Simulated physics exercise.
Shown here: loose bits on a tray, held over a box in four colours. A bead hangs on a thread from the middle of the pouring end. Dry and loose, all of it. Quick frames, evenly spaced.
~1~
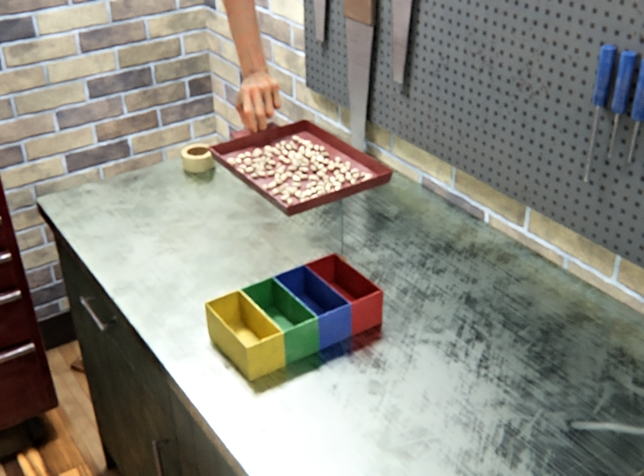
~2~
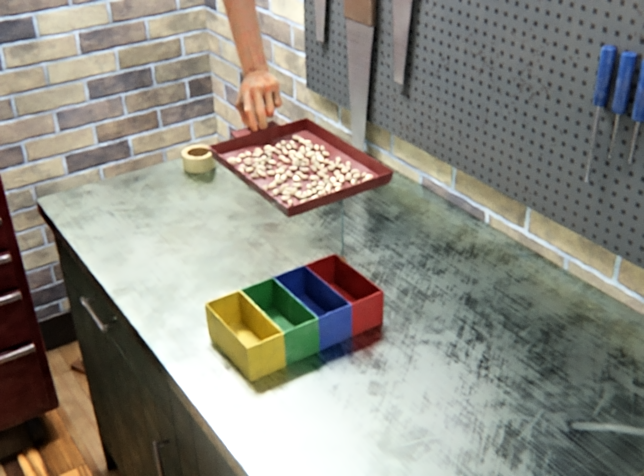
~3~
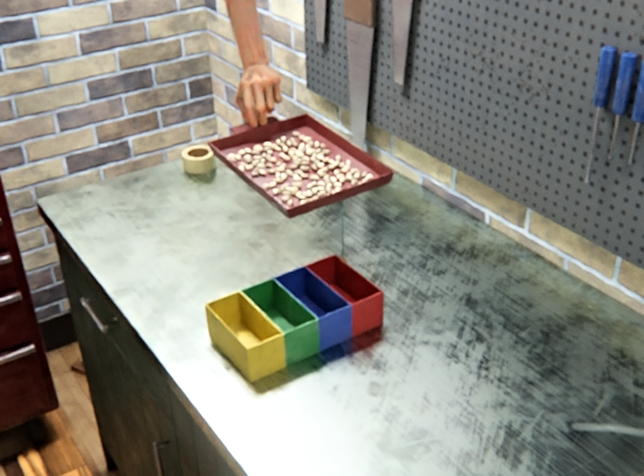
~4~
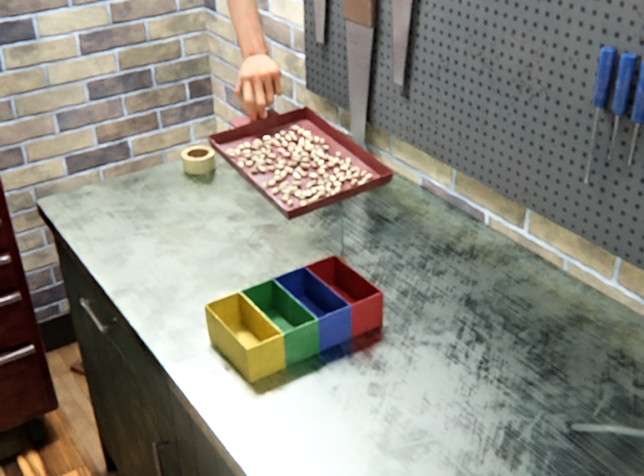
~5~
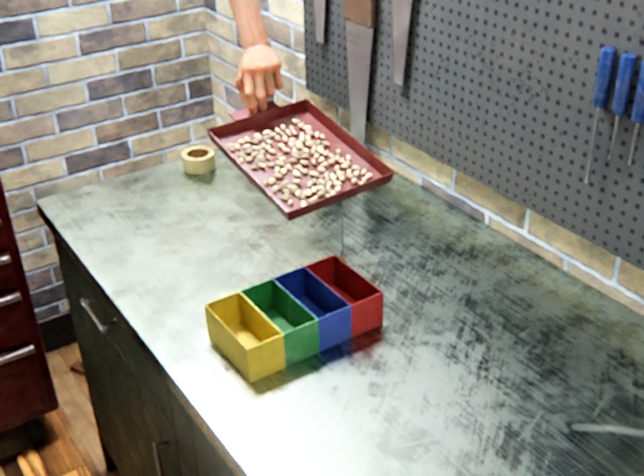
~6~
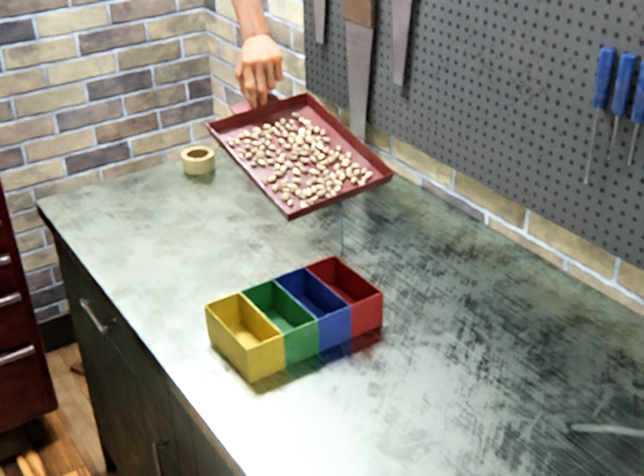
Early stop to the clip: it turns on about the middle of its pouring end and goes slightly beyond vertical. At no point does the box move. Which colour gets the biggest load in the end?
The blue cell gets the biggest load.
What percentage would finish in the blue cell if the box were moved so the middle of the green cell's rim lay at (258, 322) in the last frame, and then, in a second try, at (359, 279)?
In the first position around 20 percent, in the second around 10 percent.
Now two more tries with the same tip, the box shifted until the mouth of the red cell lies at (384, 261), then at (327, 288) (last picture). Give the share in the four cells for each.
First placement near 90 percent, second near 60 percent.
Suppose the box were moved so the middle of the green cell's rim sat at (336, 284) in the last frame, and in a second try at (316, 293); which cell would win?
The yellow one, then the green cell.
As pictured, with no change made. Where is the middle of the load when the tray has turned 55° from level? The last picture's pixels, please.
I'd mark it close to (319, 177).
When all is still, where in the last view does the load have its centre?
Roughly pixel (334, 326).
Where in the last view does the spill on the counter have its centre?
Close to (410, 318).
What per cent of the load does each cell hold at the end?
Approximate shares in per cent - yellow cell 0, green cell 10, blue cell 50, red cell 30.
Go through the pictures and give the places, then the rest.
Corners of the pouring end at (288, 205) and (389, 170), level; middle of the load at (293, 169), white beans; bead on its thread at (343, 259); yellow cell at (266, 353); green cell at (301, 338); blue cell at (335, 324); red cell at (367, 310), in the first frame.
Corners of the pouring end at (288, 205) and (390, 171), level; middle of the load at (293, 169), in the second frame.
Corners of the pouring end at (289, 207) and (390, 171), tipped barely, lowest at the left corner; middle of the load at (293, 167), in the third frame.
Corners of the pouring end at (288, 208) and (390, 172), tipped a little, lowest at the left corner; middle of the load at (296, 160), in the fourth frame.
Corners of the pouring end at (289, 210) and (391, 171), tipped a little, lowest at the left corner; middle of the load at (296, 157), in the fifth frame.
Corners of the pouring end at (289, 211) and (391, 172), tipped a little, lowest at the left corner; middle of the load at (296, 153); yellow cell at (266, 355); green cell at (301, 340); blue cell at (335, 326); red cell at (367, 312), in the sixth frame.
Soon after the last picture, tray tipped steeply; all on the tray.
A little later, tray tipped right over; nearly all on the tray; a stray few in the green cell.
Later still, tray tipped past a quarter turn; about half in the blue cell; about a third in the red cell; a small part in the green cell; a small part falling or outside the box.
At rest, tray tipped past a quarter turn; about half in the blue cell; about a third in the red cell; a small part in the green cell; none in the yellow cell; a small part outside the box.
